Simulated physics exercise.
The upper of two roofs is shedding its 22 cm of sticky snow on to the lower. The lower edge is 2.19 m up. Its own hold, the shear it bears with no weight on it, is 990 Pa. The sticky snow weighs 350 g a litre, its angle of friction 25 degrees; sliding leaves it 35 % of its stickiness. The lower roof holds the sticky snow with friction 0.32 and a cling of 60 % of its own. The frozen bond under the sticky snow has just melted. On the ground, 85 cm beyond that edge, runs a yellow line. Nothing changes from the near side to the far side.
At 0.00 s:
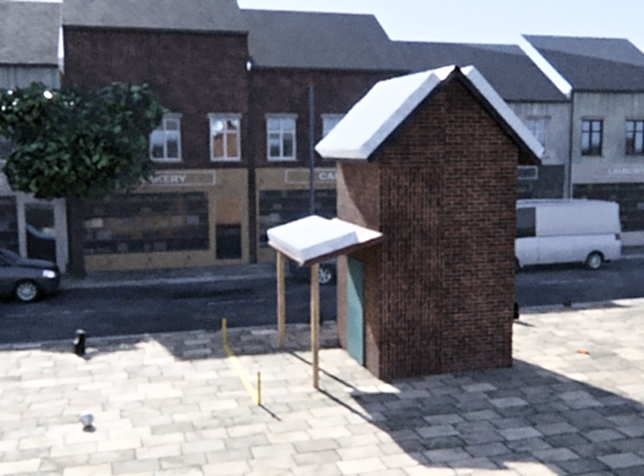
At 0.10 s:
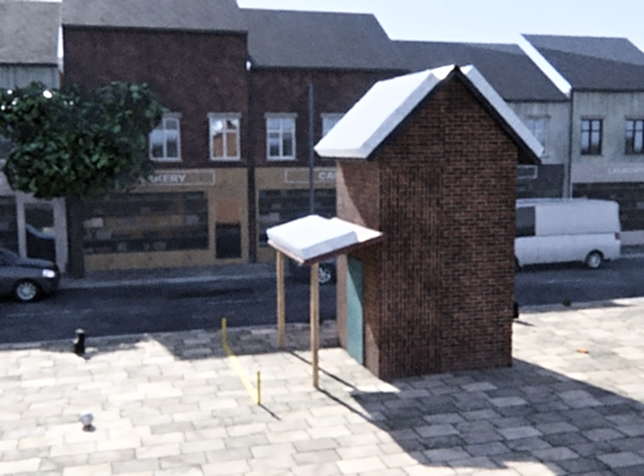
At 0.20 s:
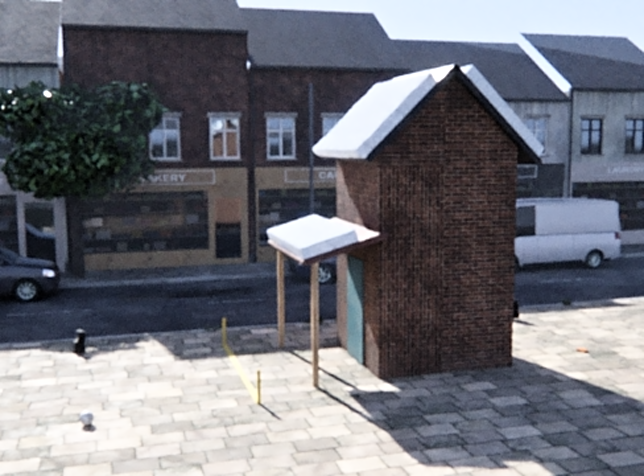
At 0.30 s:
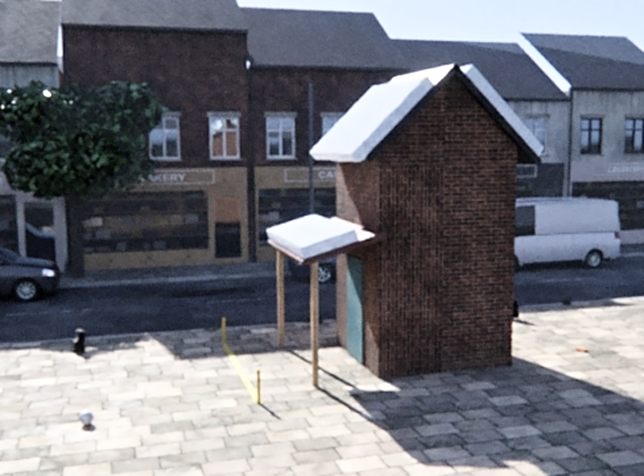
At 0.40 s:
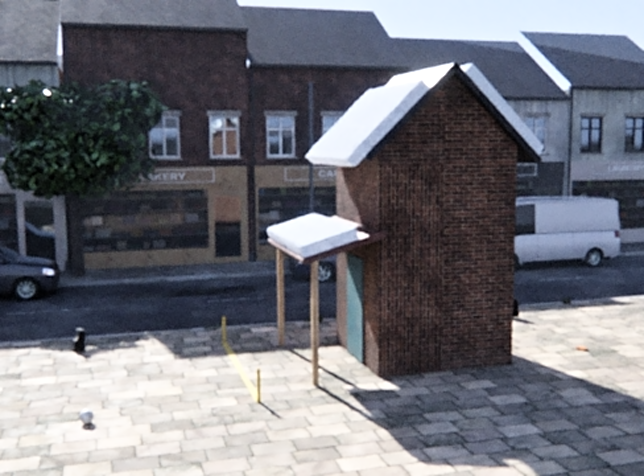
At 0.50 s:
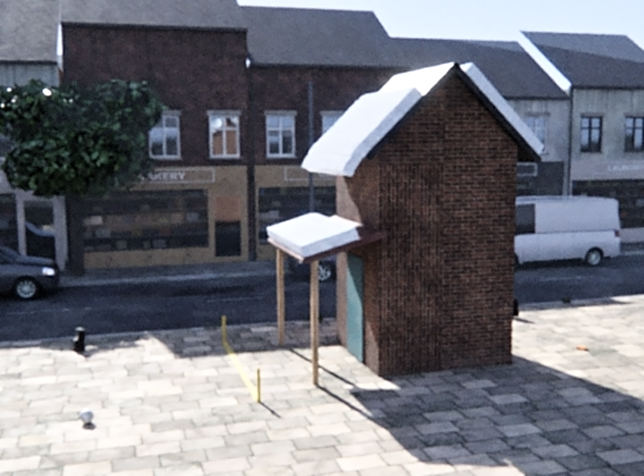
At the start, thick white snow covers the roof of a narrow brick building and the lower porch roof at its left, near a yellow line on the paving. The upper roof's left-hand layer creeps down the slope, then slides faster, jutting modestly past the eave and beginning to crack.
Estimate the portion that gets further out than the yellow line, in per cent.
Expect roughly 55 %.
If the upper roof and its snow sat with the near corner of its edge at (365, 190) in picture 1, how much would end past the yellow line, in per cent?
Then about 35 %.
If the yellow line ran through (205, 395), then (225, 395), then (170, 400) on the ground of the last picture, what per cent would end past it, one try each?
In that order: 25 %, 40 %, 14 %.
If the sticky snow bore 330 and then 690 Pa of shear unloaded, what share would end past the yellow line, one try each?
In turn about 60 %, 60 %.
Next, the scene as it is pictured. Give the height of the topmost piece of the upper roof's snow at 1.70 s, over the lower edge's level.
Roughly 0.5 m.
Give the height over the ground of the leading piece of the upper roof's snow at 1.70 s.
About 0.0 m.
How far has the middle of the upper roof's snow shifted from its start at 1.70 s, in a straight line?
About 4.6 m.
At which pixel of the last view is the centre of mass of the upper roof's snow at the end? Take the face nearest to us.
Around (218, 371).
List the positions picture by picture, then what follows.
In the first picture, front end of the sticky snow at (365, 156).
In the second picture, front end of the sticky snow at (364, 152), its middle shifted 1.6 cm.
In the third picture, front end of the sticky snow at (362, 154), its middle shifted 6.5 cm, 4 % of it past the upper edge, in one piece.
In the fourth picture, front end of the sticky snow at (359, 146), its middle shifted 15 cm, 8 % of it past the upper edge, in one piece.
In the fifth picture, front end of the sticky snow at (353, 151), its middle shifted 28 cm, 15 % of it past the upper edge, in one piece.
In the sixth picture, front end of the sticky snow at (347, 163), its middle shifted 44 cm, 24 % of it past the upper edge, cracking.
By 1.05 s, none is below the lower edge and 0 % is past the line.
By 1.70 s, 65 % is below the lower edge and 45 % is past the line.
By 2.35 s, 66 % is below the lower edge and 55 % is past the line.
By 3.00 s, 66 % is below the lower edge and 55 % is past the line.
By 3.10 s, at the end, 66 % is below the lower edge and 55 % is past the line.
